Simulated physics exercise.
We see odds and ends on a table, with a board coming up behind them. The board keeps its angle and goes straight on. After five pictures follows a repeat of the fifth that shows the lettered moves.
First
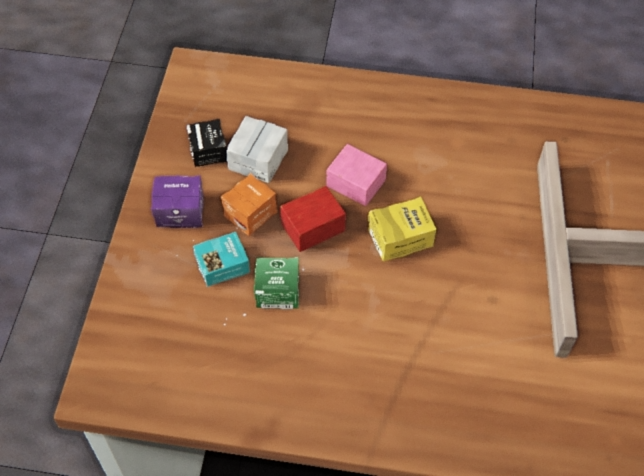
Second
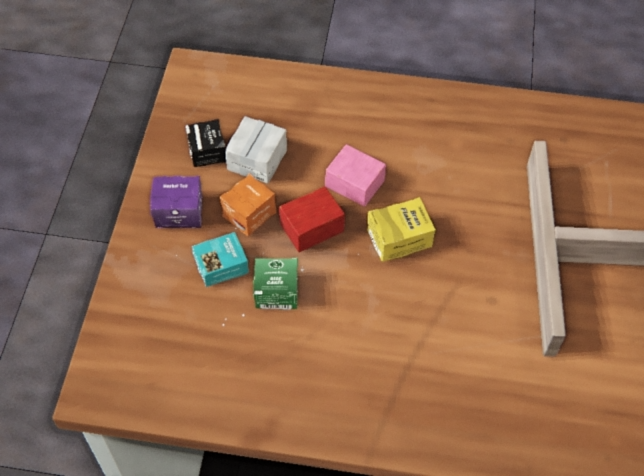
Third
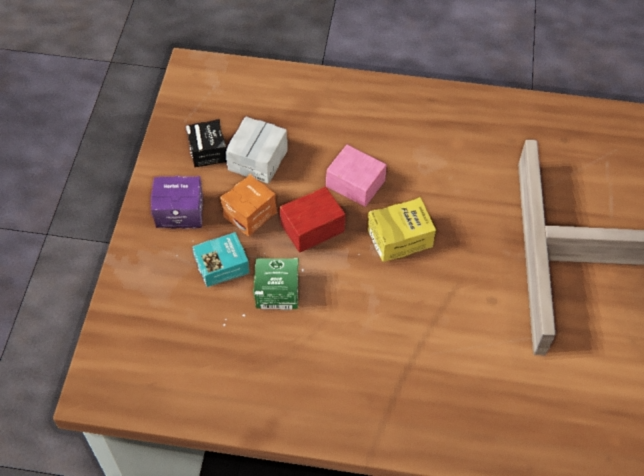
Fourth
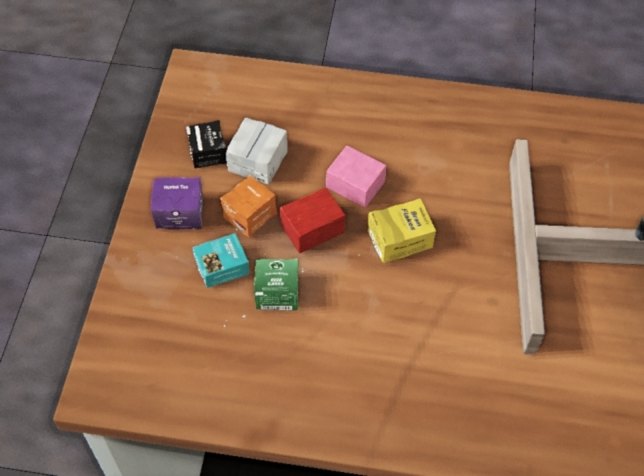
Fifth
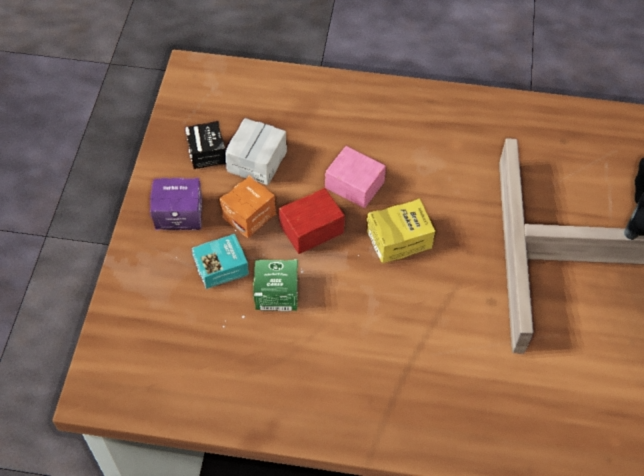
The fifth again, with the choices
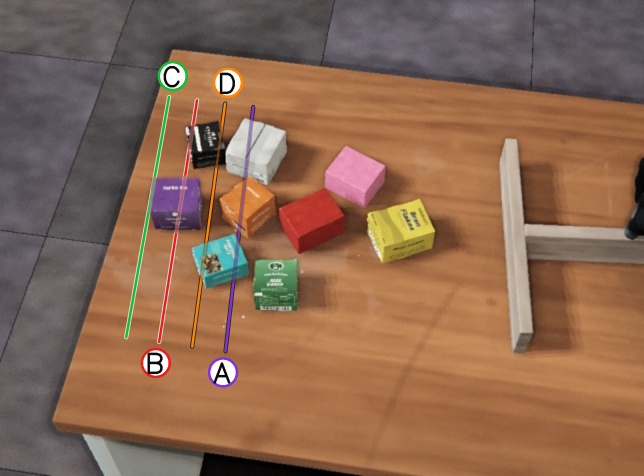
On a wooden table above a grey tiled floor, nine small coloured boxes sit loosely grouped on the left, all staying still. From the right, a T-shaped wooden board slides slowly leftward a short way, and a dark object comes into view at the right edge, over its handle.
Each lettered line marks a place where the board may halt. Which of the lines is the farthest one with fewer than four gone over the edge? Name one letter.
Line D.
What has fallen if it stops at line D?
The purple packet goes over.
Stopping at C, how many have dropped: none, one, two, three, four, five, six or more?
By then, six or more.
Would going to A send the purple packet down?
Yes.
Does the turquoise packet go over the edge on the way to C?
Yes.
On the marked copy, A at (240, 219); B at (180, 211); C at (149, 207); D at (210, 215).
With D. Early on, board (407, 215); red block (308, 220); yellow packet (368, 222).
Further on, board (297, 201); purple packet (133, 201); black packet (186, 135).
At the end, board (212, 190); purple packet over the edge; black packet (157, 110); one fallen.
As for the rest, A is within the limit but short; B drops four; C drops seven.
